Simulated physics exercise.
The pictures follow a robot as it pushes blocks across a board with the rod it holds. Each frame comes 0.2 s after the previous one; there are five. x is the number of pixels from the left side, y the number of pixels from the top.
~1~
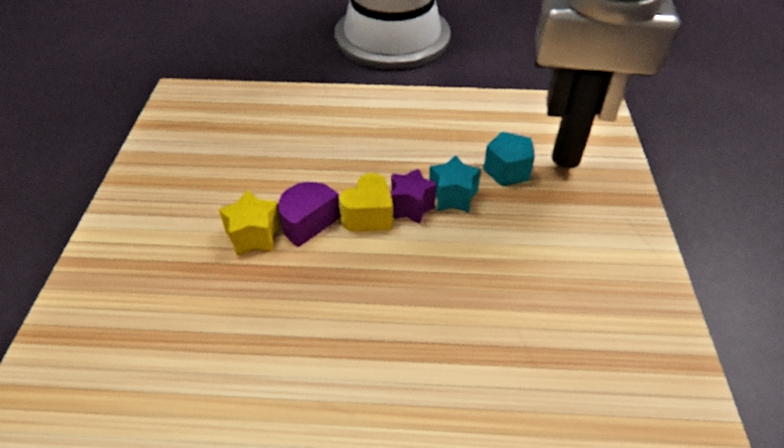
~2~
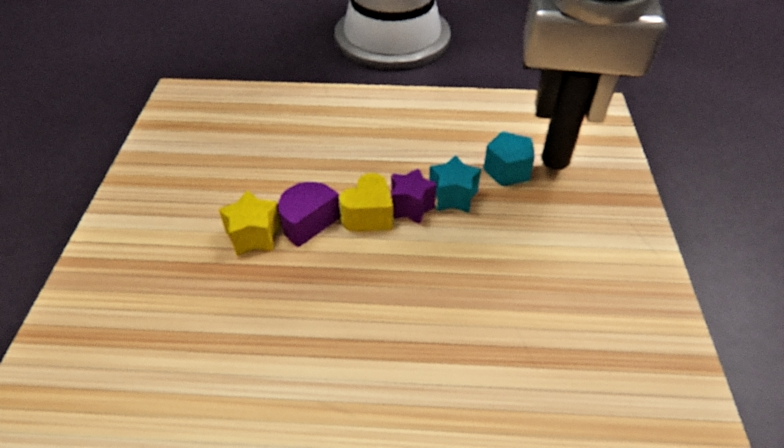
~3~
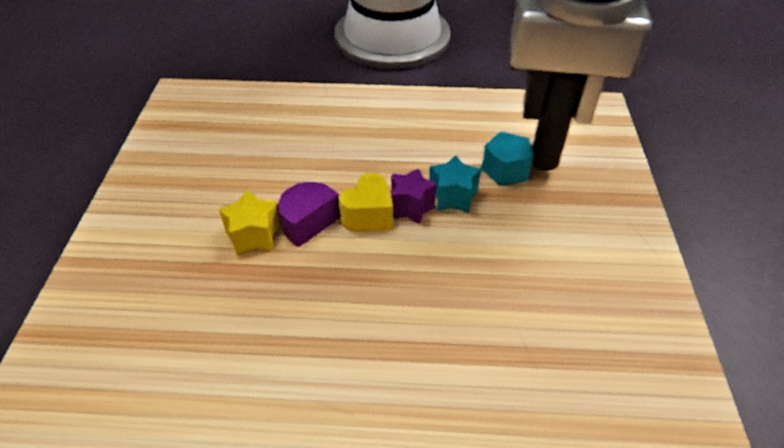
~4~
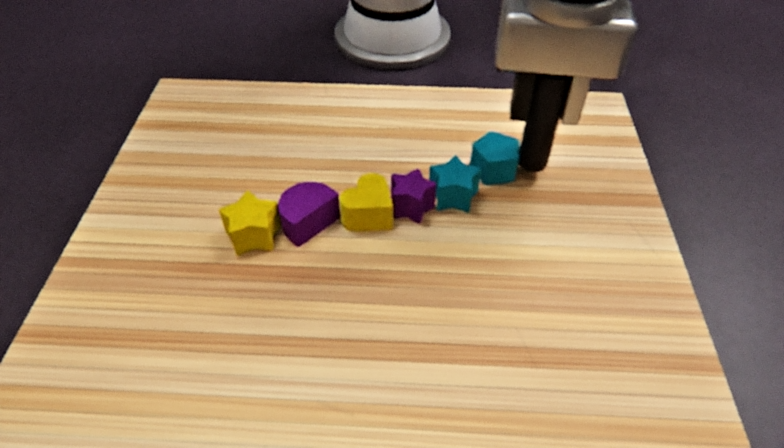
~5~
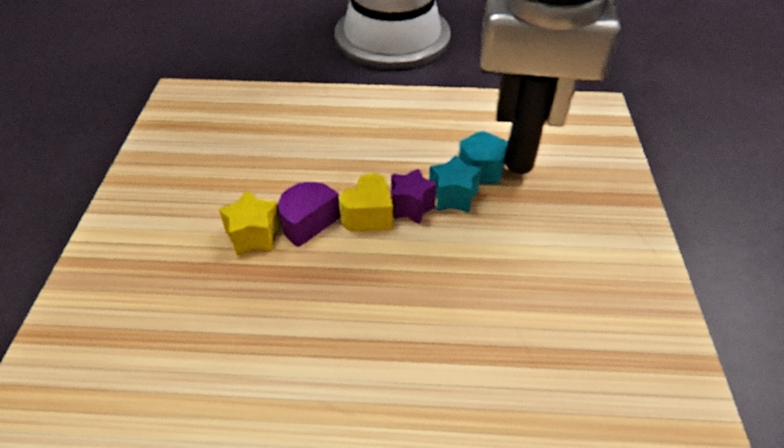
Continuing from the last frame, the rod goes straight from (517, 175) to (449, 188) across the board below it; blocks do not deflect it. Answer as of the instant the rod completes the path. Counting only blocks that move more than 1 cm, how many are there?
My guess is at least three.
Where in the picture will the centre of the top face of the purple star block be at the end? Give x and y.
The top centre is at (384, 198).
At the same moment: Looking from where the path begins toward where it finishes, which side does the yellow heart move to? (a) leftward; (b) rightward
That would be a.
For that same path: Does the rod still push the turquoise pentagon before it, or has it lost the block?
The turquoise pentagon is left behind or beside.
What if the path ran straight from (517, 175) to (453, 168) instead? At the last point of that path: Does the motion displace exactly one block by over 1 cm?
Yes.
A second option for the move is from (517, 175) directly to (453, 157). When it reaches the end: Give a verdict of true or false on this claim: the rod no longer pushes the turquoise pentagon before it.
Verdict: False.
What follows on the original path. Halfway along, rod at (484, 172); turquoise star block at (451, 173), turned 20° anticlockwise; turquoise pentagon at (453, 144), turned 30° clockwise.
At the end, rod at (450, 179); yellow heart at (343, 208); purple star block at (384, 198), turned 10° anticlockwise; turquoise star block at (419, 183), turned 30° anticlockwise; turquoise pentagon at (440, 140), turned 55° clockwise.
